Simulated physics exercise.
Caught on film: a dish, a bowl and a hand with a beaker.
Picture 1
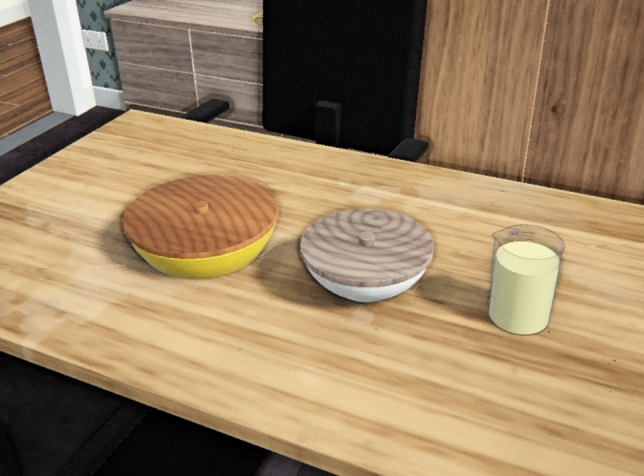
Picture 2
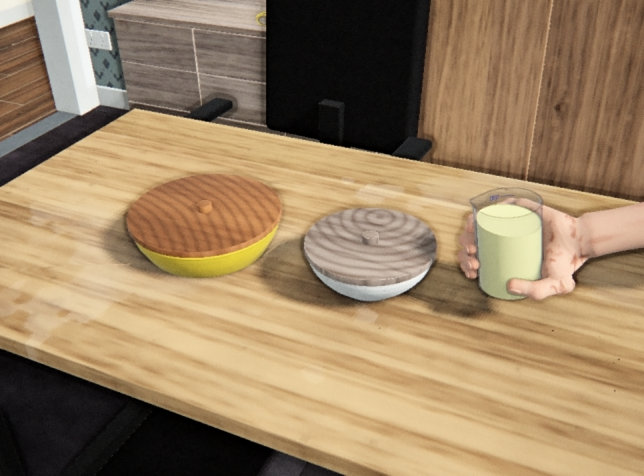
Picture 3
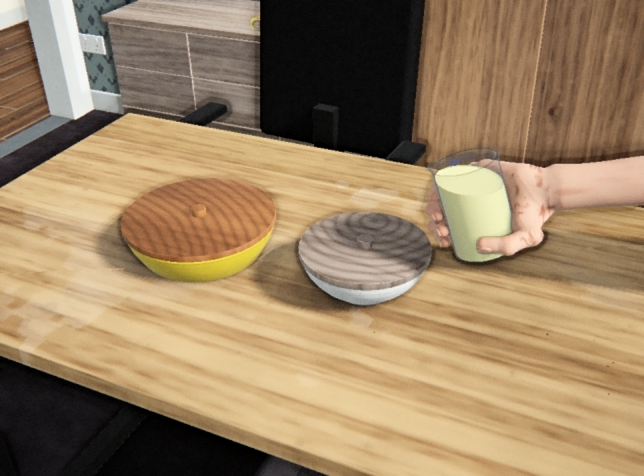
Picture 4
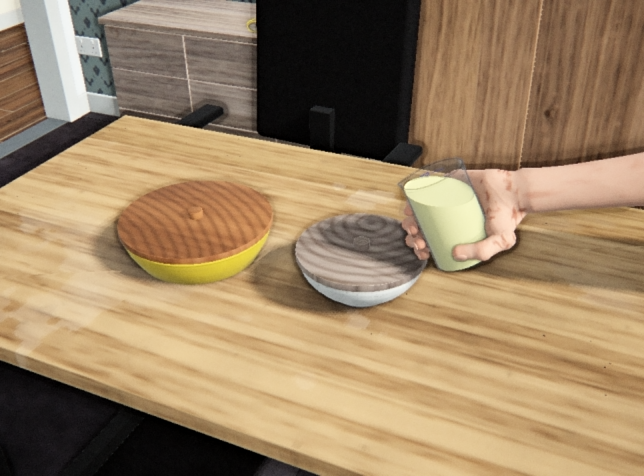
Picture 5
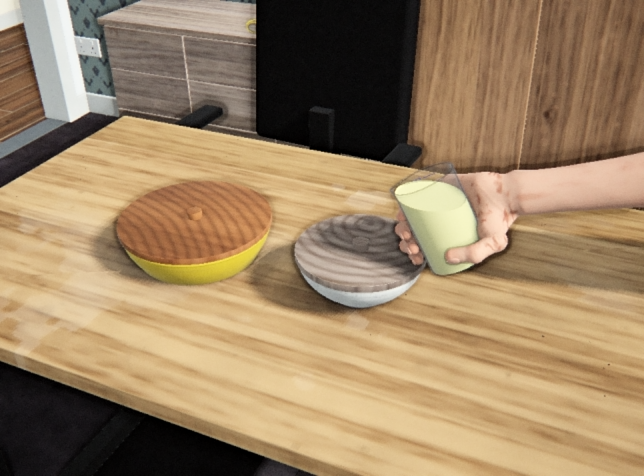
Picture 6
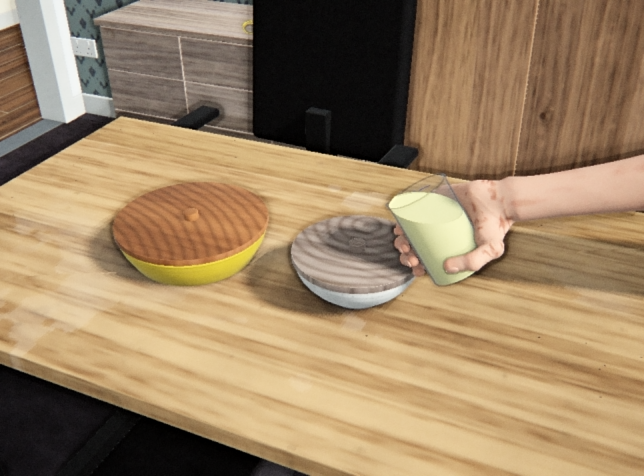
A hand grasps a clear beaker of pale yellow-green liquid on a wooden table, lifts it and moves it left toward a lidded white bowl, gradually tilting it leftward, while a lidded yellow dish sits farther left.
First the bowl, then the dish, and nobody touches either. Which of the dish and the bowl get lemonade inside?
The dish gets none inside and the bowl gets none inside.
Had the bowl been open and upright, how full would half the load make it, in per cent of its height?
Roughly 40 per cent.
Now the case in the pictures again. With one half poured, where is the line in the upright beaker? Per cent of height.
I make it 40 per cent.
A moment on, it hits the lid of the bowl and runs off.
Further on, it hits the lid of the dish and runs off.
When it is over, the bowl is empty, in a puddle; the dish is empty, in a puddle.
